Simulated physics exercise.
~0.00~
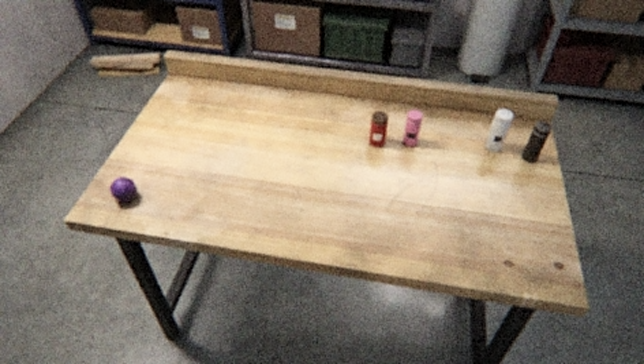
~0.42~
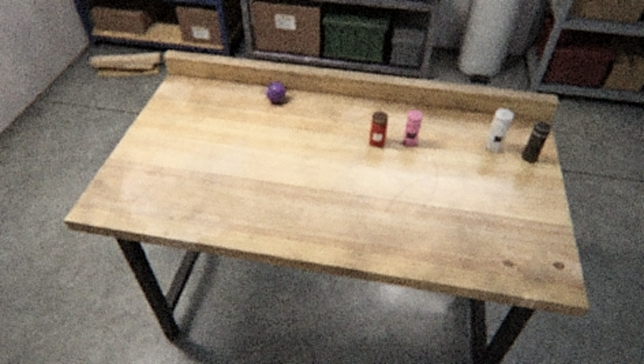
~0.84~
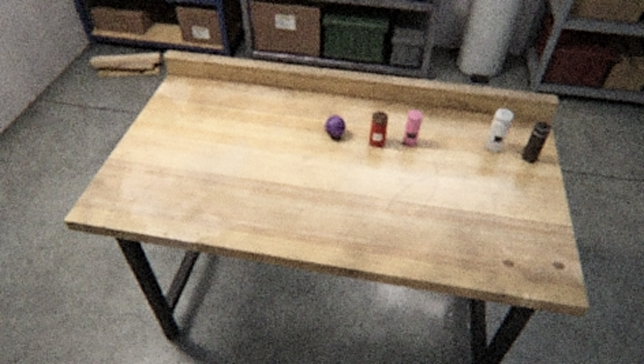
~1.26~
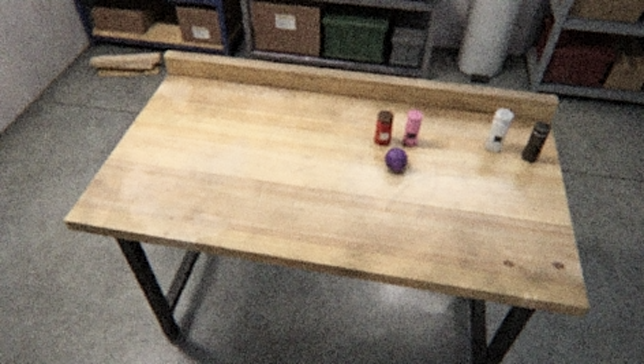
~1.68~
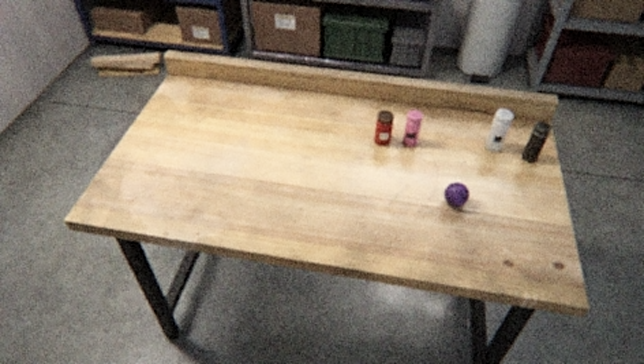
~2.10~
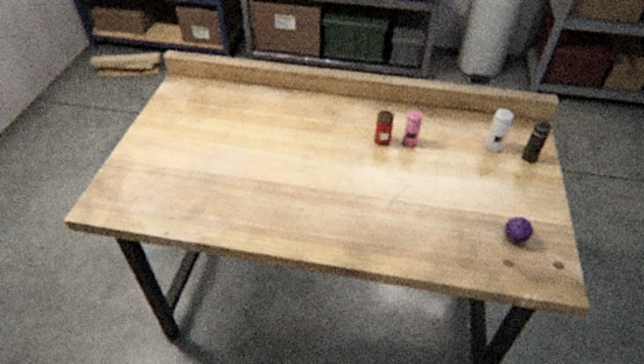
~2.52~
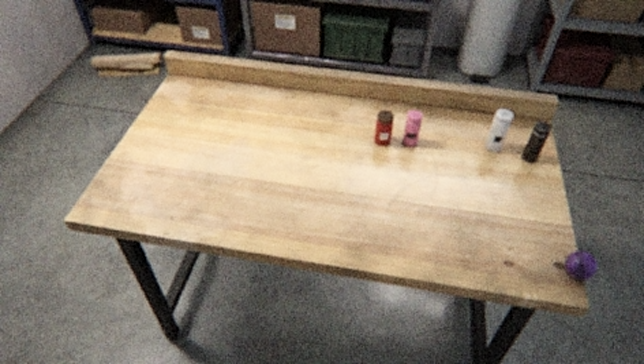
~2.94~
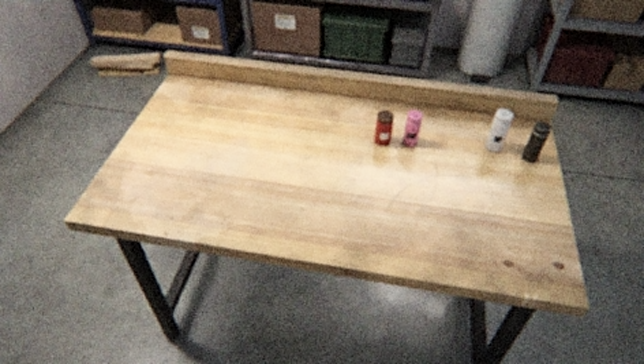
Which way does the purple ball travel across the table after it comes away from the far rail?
It moves to the right, coming toward the front of the table as it goes.
